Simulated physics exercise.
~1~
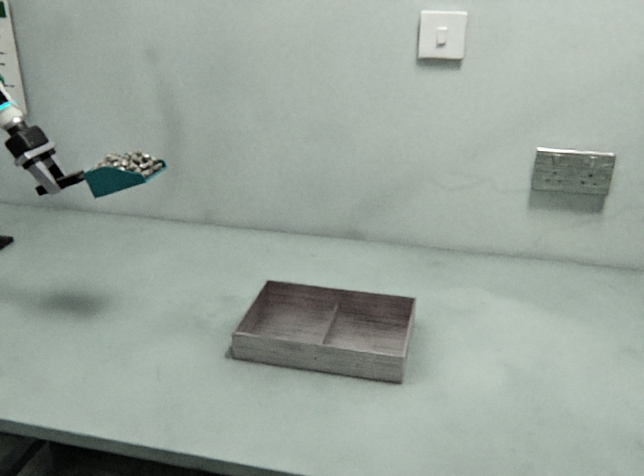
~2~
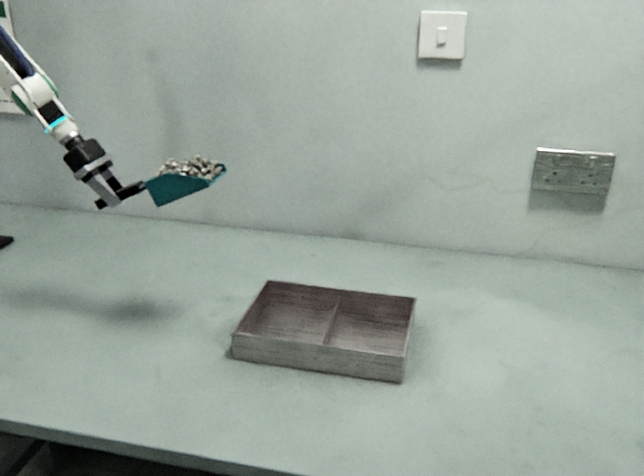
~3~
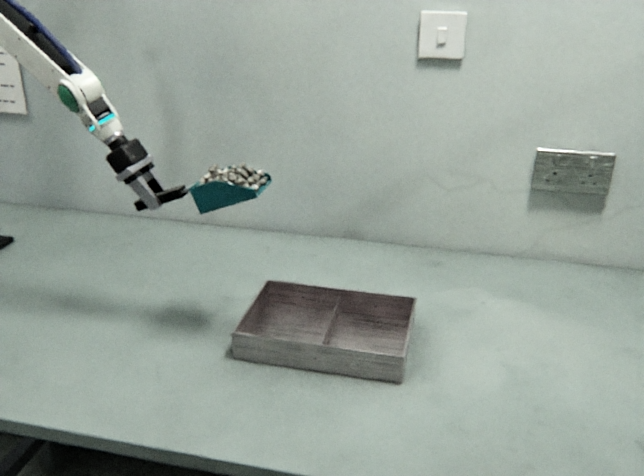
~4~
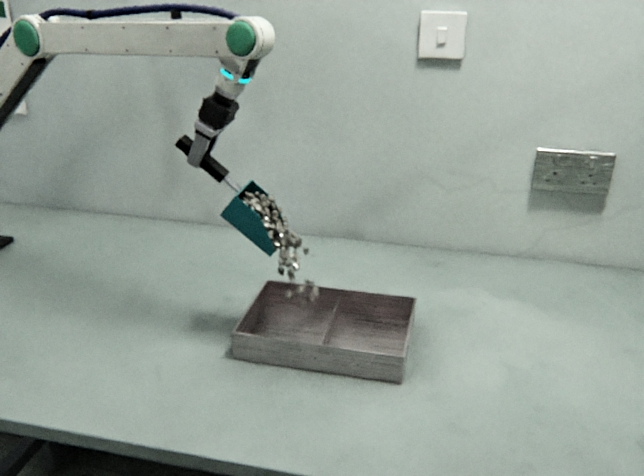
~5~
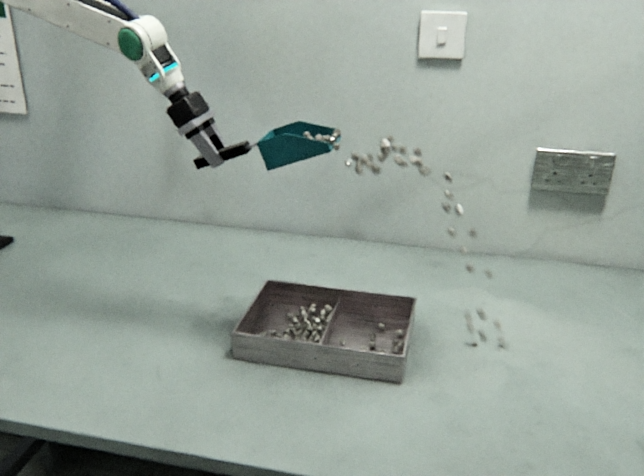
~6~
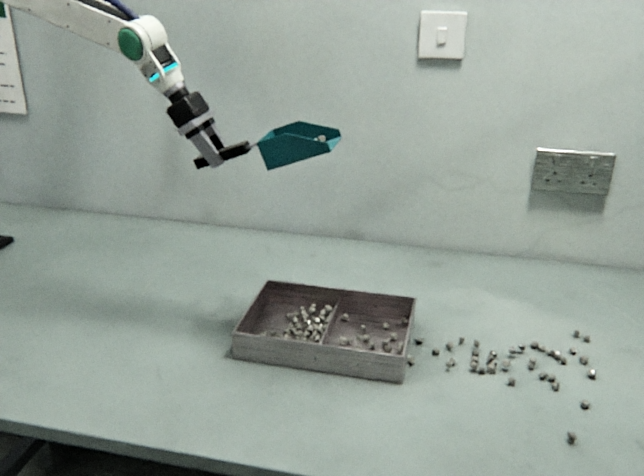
On a pale green table, a robot arm tips pebbles from a teal scoop into a divided tray, then flings others onto the tabletop.
